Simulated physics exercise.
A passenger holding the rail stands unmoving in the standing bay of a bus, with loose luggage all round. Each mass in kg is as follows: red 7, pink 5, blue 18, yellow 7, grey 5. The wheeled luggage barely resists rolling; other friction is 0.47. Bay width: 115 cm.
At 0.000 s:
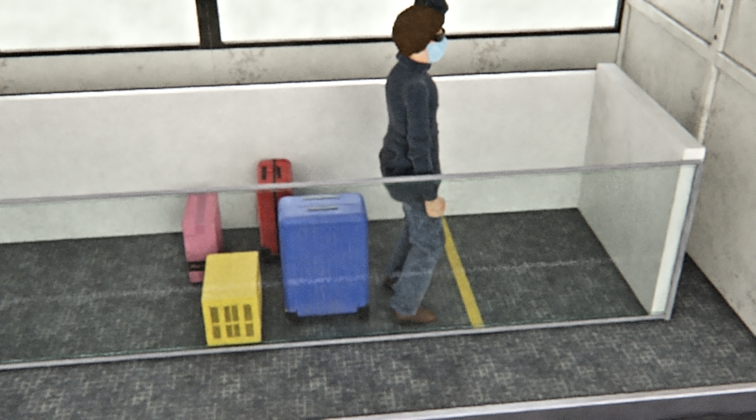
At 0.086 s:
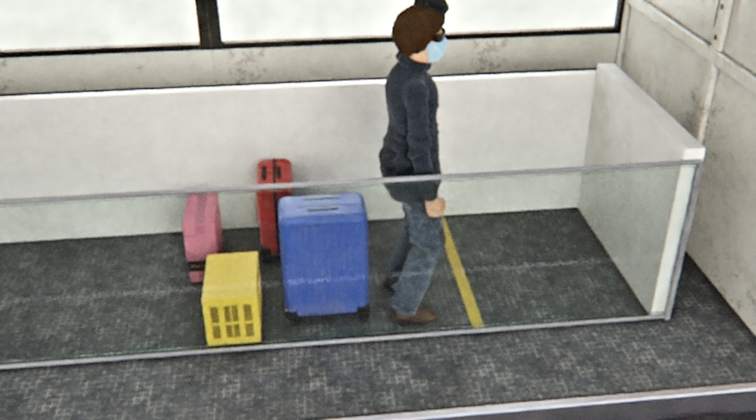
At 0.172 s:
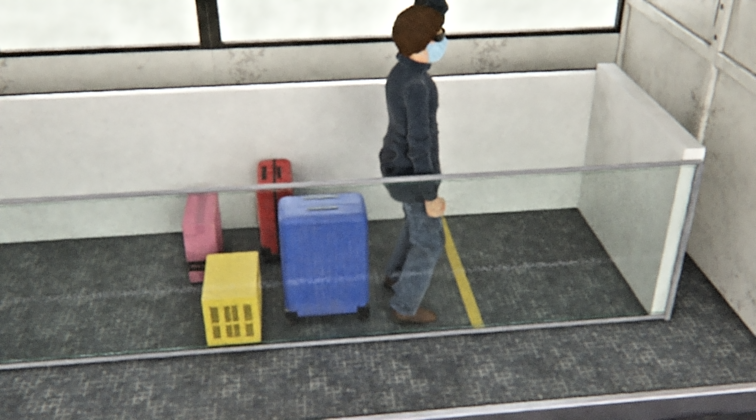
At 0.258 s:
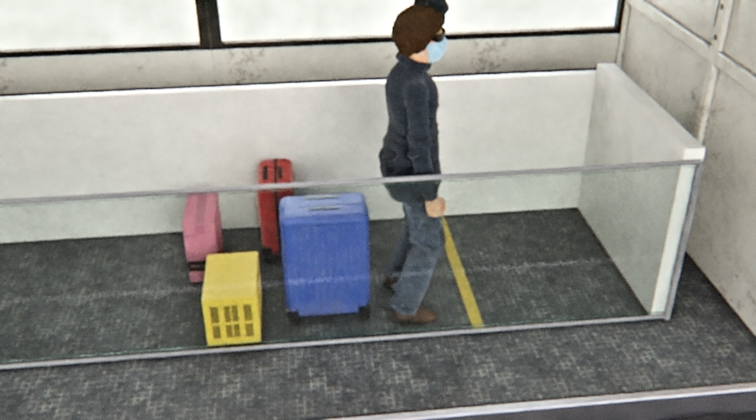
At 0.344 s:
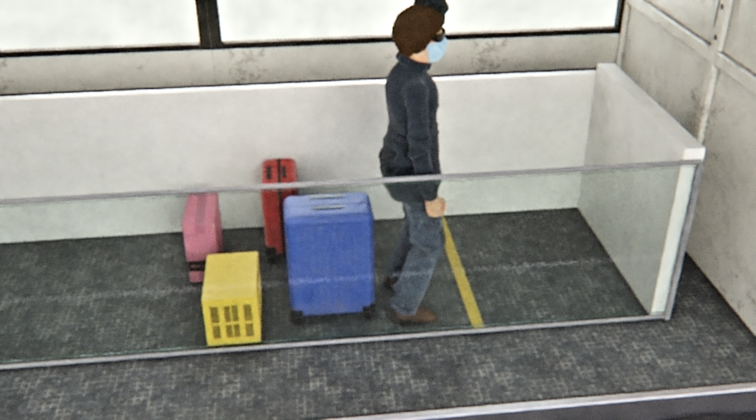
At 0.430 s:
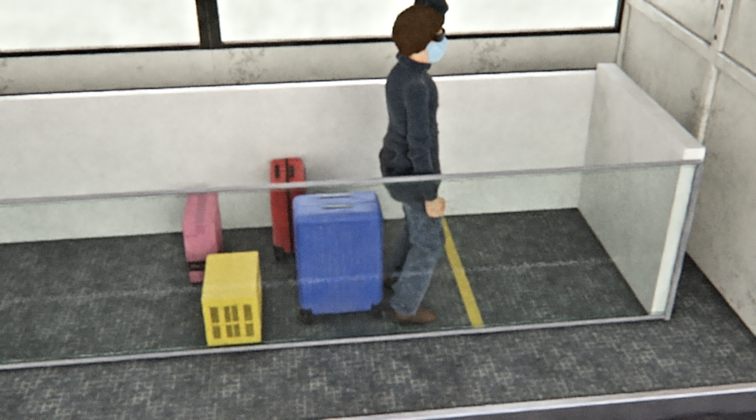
A masked passenger in a dark jacket and jeans stands facing right beside a yellow floor line in a glass-fronted bus bay, seen from slightly above by a still camera. Behind the passenger are a large blue case, a red case, a pink case at the back and a yellow crate in front. The blue and red cases, motionless at first, roll slightly right together, while everything else stays still.
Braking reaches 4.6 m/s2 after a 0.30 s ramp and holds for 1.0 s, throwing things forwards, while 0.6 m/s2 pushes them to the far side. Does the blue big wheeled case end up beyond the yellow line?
No. I expect it to come up short of the line.
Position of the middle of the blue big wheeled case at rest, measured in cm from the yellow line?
Some 60 cm short of it.
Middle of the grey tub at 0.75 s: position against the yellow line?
Measured short of the mark: Approx. 45 cm.
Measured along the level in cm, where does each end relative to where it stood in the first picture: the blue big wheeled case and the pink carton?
Roughly: Blue big wheeled case 15; pink carton 45.
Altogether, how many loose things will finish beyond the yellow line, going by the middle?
The total is 2.
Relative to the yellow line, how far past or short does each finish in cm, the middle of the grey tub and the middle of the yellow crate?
Grey tub 70 past, yellow crate 120 short.
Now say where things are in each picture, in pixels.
In the first picture, blue big wheeled case (324, 260), yellow crate (233, 297), red small wheeled case (277, 210).
In the second picture, blue big wheeled case (324, 260), yellow crate (233, 297), red small wheeled case (277, 210).
In the third picture, blue big wheeled case (325, 260), yellow crate (233, 297), red small wheeled case (277, 210).
In the fourth picture, blue big wheeled case (326, 259), yellow crate (233, 297), red small wheeled case (278, 210).
In the fifth picture, blue big wheeled case (330, 259), yellow crate (234, 297), red small wheeled case (281, 210).
In the sixth picture, blue big wheeled case (339, 258), yellow crate (234, 297), red small wheeled case (289, 209).
After 0.75 s the blue big wheeled case is 61 cm short of the yellow line, tilted 0°, near (354, 256) in the last picture's view.
After 1.15 s the blue big wheeled case is 61 cm short of the yellow line, tilted 0°, near (354, 256) in the last picture's view; the yellow crate 120 cm short of the yellow line, tilted 0°.
After 1.65 s the blue big wheeled case is 61 cm short of the yellow line, tilted 0°, near (354, 256) in the last picture's view; the yellow crate 116 cm short of the yellow line, tilted 0°.
At rest, 3.0 s, red small wheeled case crosses the yellow line; pink carton stops short of the yellow line; blue big wheeled case stops short of the yellow line; yellow crate stops short of the yellow line; grey tub crosses the yellow line.
